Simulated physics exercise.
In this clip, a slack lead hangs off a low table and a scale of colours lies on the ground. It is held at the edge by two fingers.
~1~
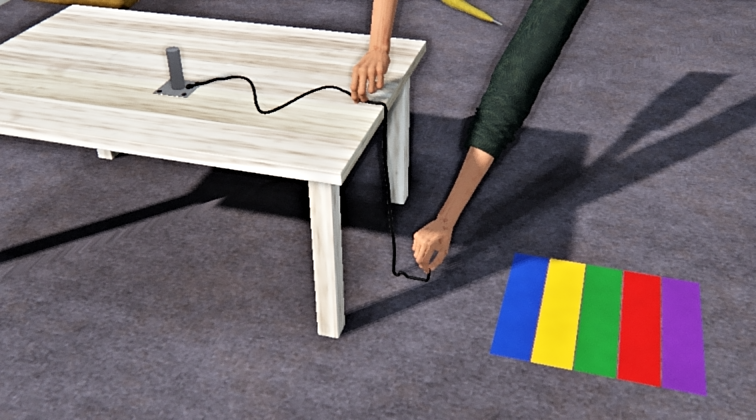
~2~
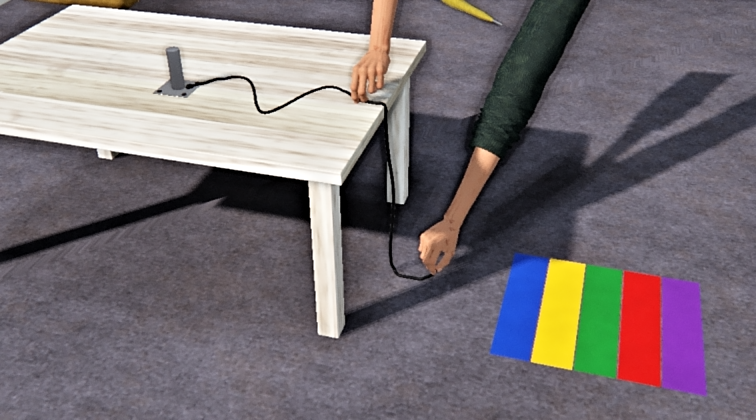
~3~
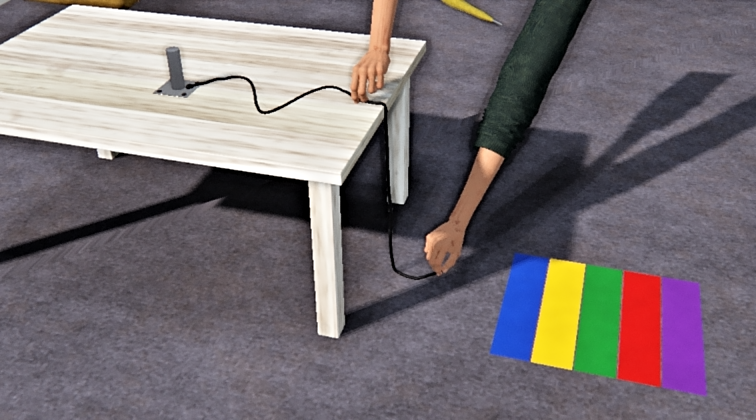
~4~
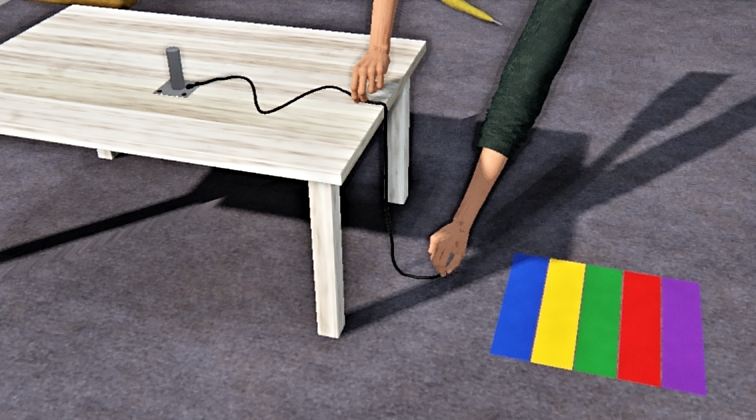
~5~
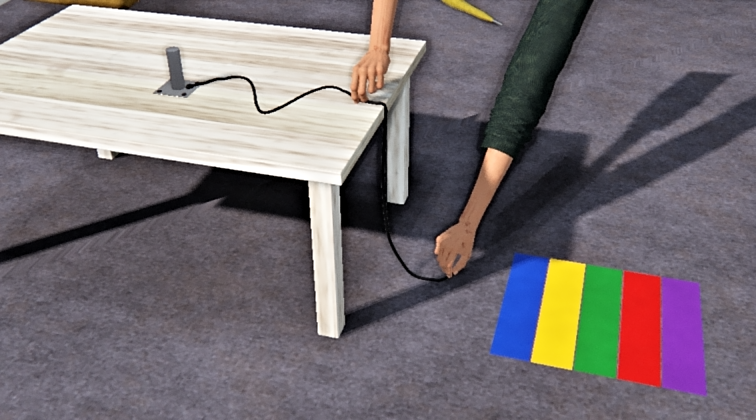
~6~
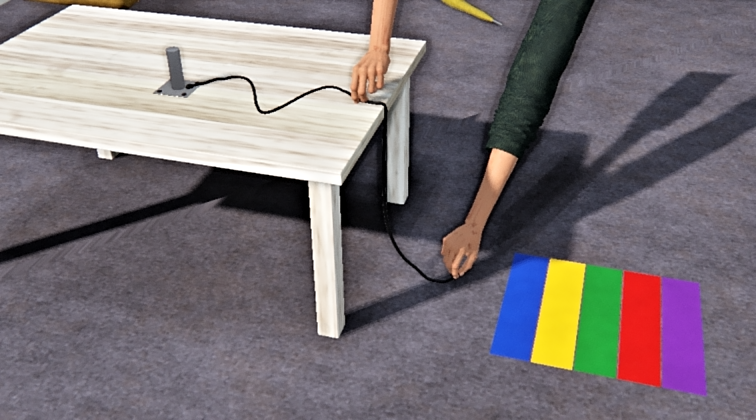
A hand holding the loose end of a black cord beneath a low white table moves slightly to the right, toward a striped colour mat on the ground. The hanging cord shifts into a wider curve, while another hand stays at the table's edge, holding the cord there.
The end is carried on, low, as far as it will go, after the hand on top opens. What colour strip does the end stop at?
Purple.
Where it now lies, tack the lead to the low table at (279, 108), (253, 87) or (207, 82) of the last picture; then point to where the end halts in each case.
Going through the tries, I'd expect close to (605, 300), (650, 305) and lastly (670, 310).
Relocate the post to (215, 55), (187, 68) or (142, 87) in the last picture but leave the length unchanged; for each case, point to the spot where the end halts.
Respectively (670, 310), (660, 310) and (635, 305).
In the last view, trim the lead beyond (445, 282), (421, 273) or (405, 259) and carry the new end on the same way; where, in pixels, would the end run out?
The three tries give approximately (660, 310), (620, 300) and (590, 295).
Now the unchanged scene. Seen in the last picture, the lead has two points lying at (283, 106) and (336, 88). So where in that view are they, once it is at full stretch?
Near (352, 108) and (416, 135).
Soon after, end near (616, 301); over green.
Then, end near (658, 309); over red.
At full stretch, end near (683, 313); over purple. It gets as far as the purple strip.
